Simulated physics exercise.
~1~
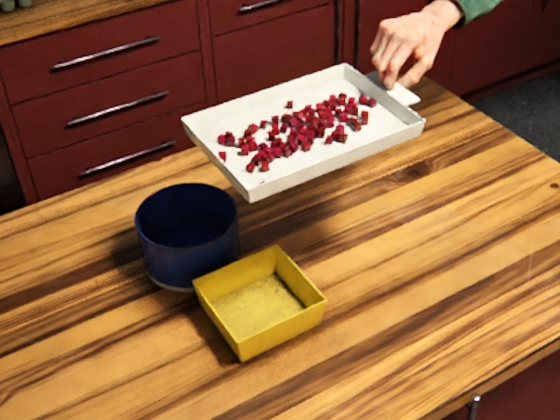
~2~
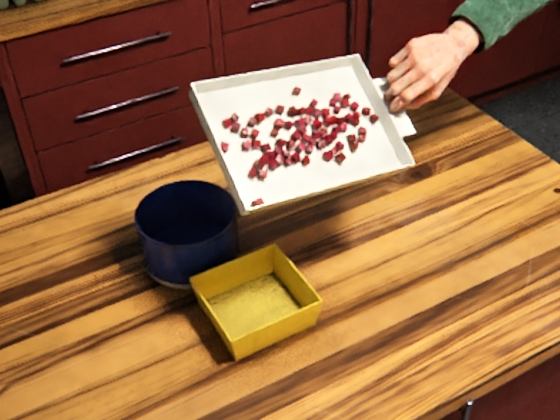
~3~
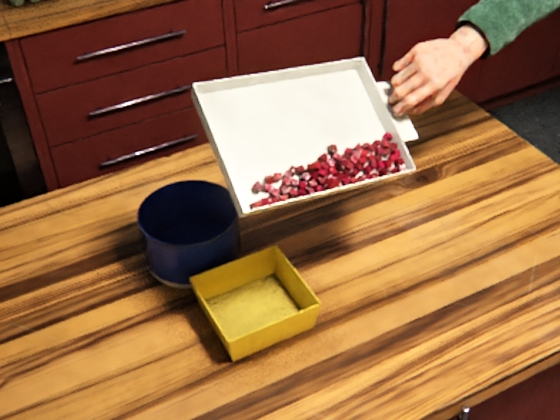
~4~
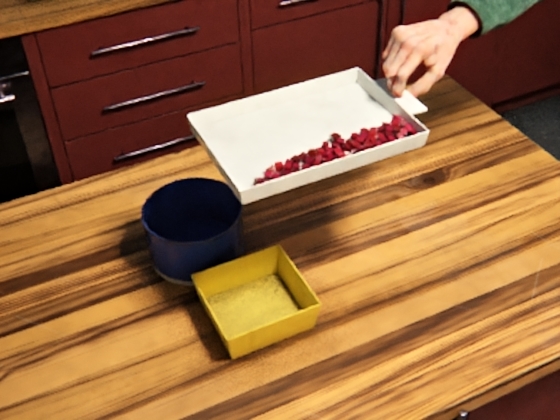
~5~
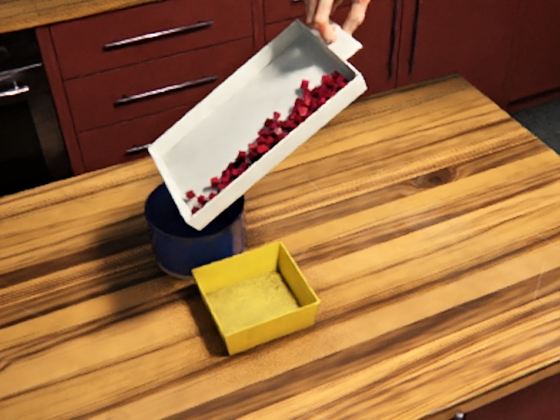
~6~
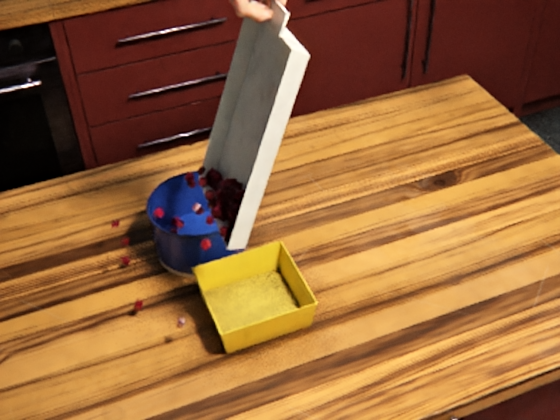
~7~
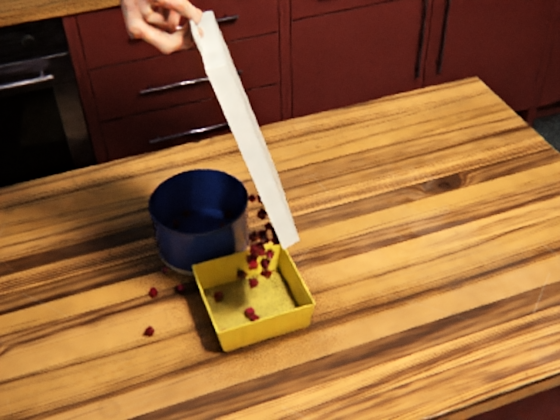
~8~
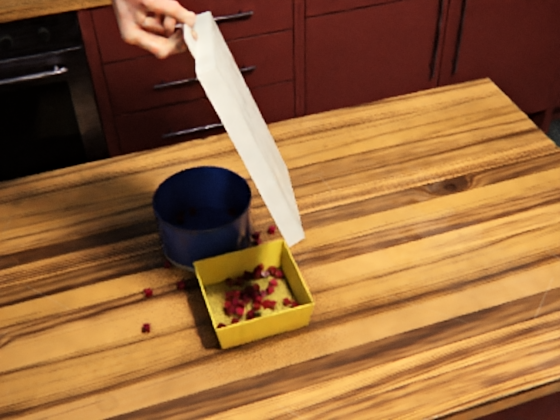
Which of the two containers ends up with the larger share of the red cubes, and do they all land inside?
The yellow tin ends up with a large share of the cubes, while the blue pot gets only a small one. Not all land inside, as some of the cubes spill outside both containers.
